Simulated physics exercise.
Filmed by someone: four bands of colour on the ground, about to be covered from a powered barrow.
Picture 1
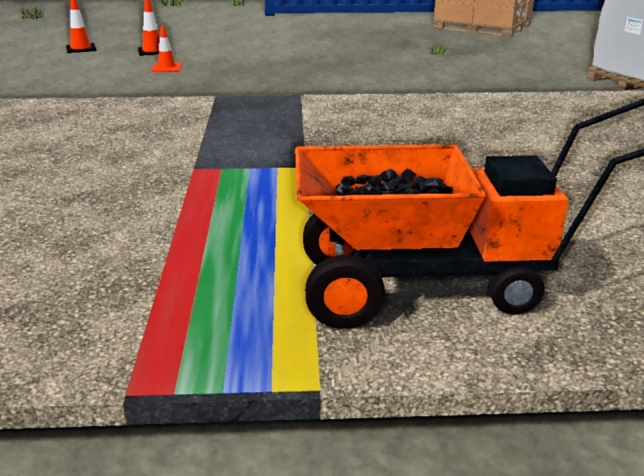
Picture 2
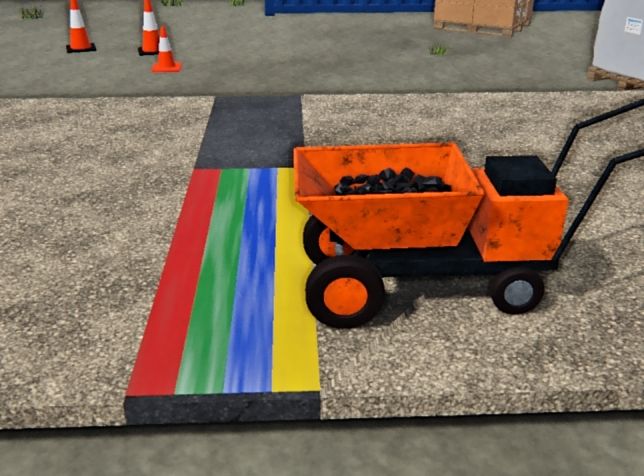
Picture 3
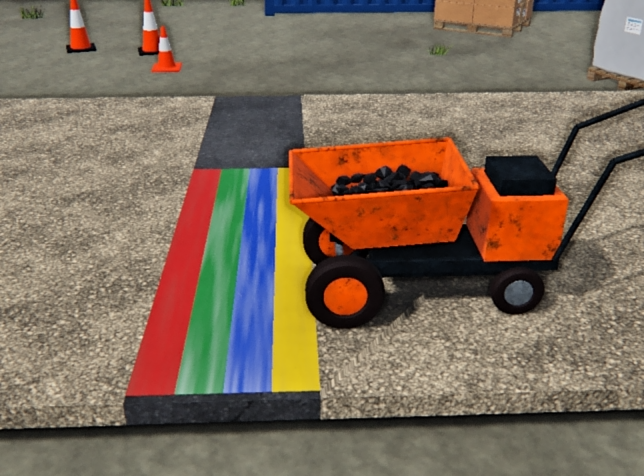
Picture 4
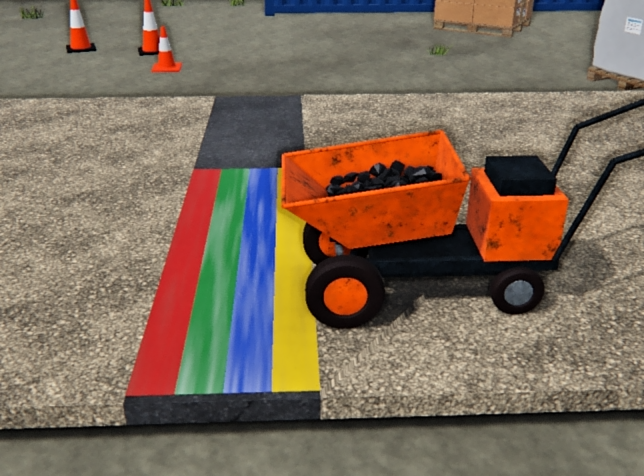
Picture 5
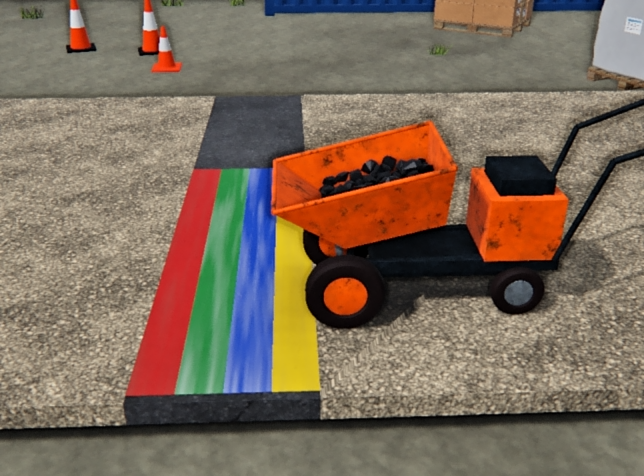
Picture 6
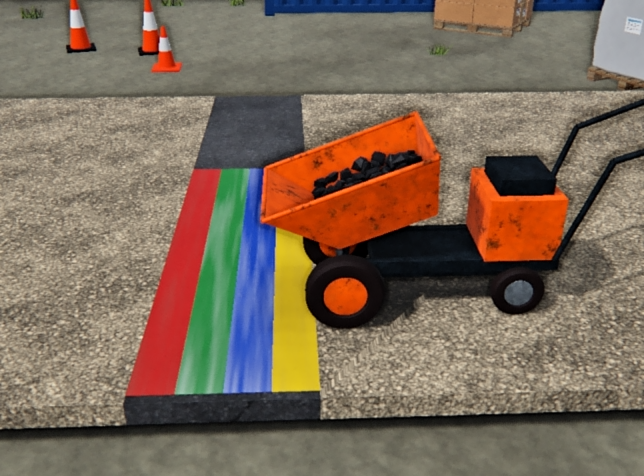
The clip shows an orange powered barrow loaded with black lumps of coal beside red, green, blue and yellow bands on the ground; its skip gradually tilts forward to the left while the wheels and chassis stay still.
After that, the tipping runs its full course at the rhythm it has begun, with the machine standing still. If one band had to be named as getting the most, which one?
I would name green.
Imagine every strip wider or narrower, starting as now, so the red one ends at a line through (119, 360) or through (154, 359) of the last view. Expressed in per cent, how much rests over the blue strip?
About 10 % and 0 %.
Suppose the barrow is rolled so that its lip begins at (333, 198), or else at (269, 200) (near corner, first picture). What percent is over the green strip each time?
First try: Some 30 %; second try: 10 %.
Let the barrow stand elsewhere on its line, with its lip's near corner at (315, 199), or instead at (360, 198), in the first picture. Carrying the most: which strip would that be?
I would say that green strip the first time, then the strip in blue the next.
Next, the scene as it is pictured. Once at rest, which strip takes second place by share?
In second place: That red strip.
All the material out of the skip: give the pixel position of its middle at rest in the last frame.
Around (199, 291).
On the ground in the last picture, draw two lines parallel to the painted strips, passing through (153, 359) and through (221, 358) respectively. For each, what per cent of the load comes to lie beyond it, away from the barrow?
Result, first then second: 10 %, 60 %.
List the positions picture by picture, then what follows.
Lip of the skip near (300, 199), level; top of the load near (399, 198), lumps of coal; yellow strip near (295, 352); blue strip near (250, 353); green strip near (205, 354); red strip near (160, 355), in the first picture.
Lip of the skip near (298, 200), tipped barely; top of the load near (397, 198), in the second picture.
Lip of the skip near (292, 202), tipped barely; top of the load near (394, 195), in the third picture.
Lip of the skip near (284, 207), tipped a little; top of the load near (413, 192), in the fourth picture.
Lip of the skip near (274, 213), tipped a little; top of the load near (405, 186), in the fifth picture.
Lip of the skip near (263, 221), tipped clearly; top of the load near (395, 181); yellow strip near (295, 352); blue strip near (250, 353); green strip near (205, 354); red strip near (160, 355), in the sixth picture.
Shortly afterwards, skip tipped steeply; the whole lot in the skip.
Next, skip tipped right over; the bulk in the skip; near a quarter over the green strip; only a few over the red strip.
Some moments later, skip tipped right over; near a third in the skip; only a few over the blue strip; near a third over the green strip; near a quarter over the red strip; only a few off the paint.
In the end, skip tipped right over; near a third in the skip; none at all over the yellow strip; only a few over the blue strip; near a third over the green strip; near a quarter over the red strip; only a few off the paint.
